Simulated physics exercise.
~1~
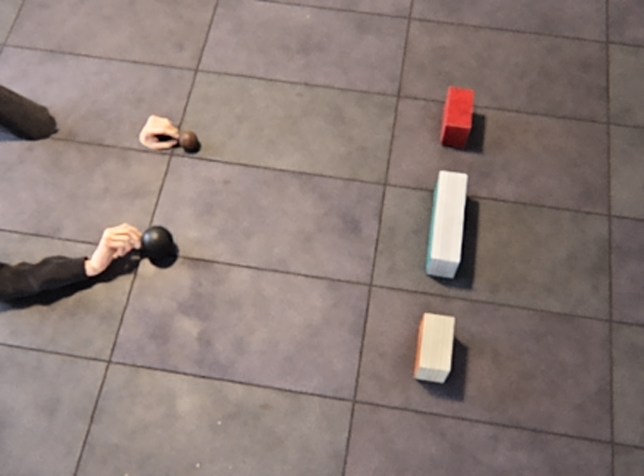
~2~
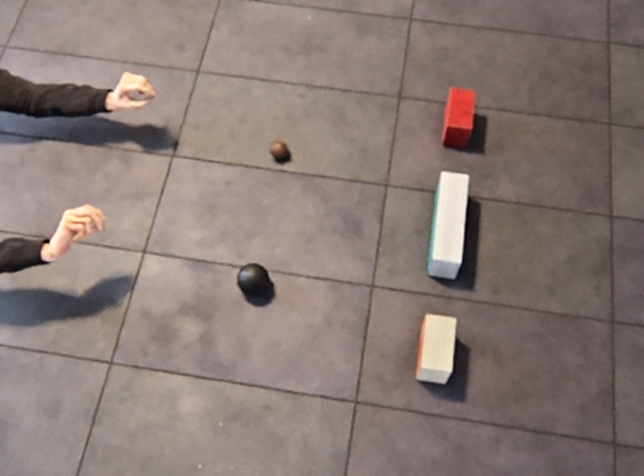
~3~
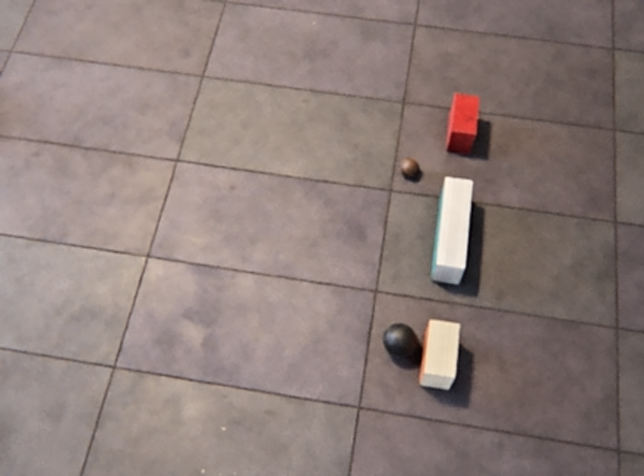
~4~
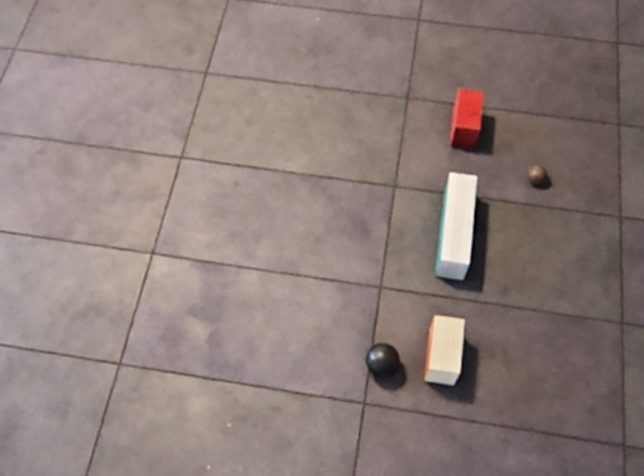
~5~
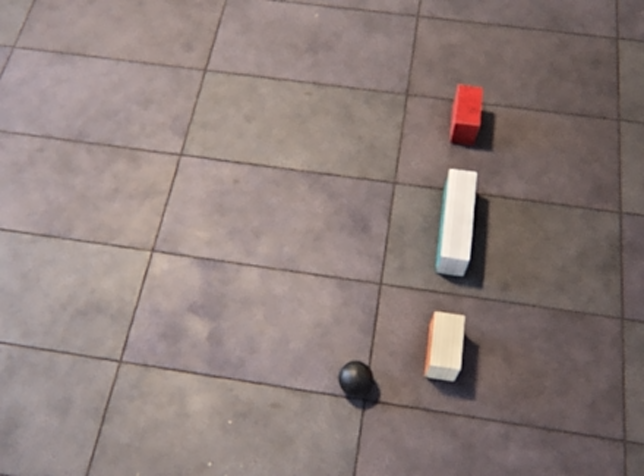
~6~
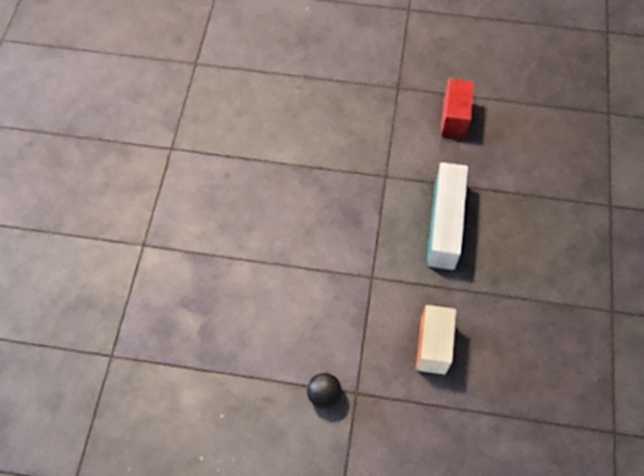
Two hands rolled a small brown ball and a larger black ball rightward toward three upright blocks, then drew back; the brown ball slipped through a gap and out of sight, while the black one hit the lowest block and rolled back down and left.
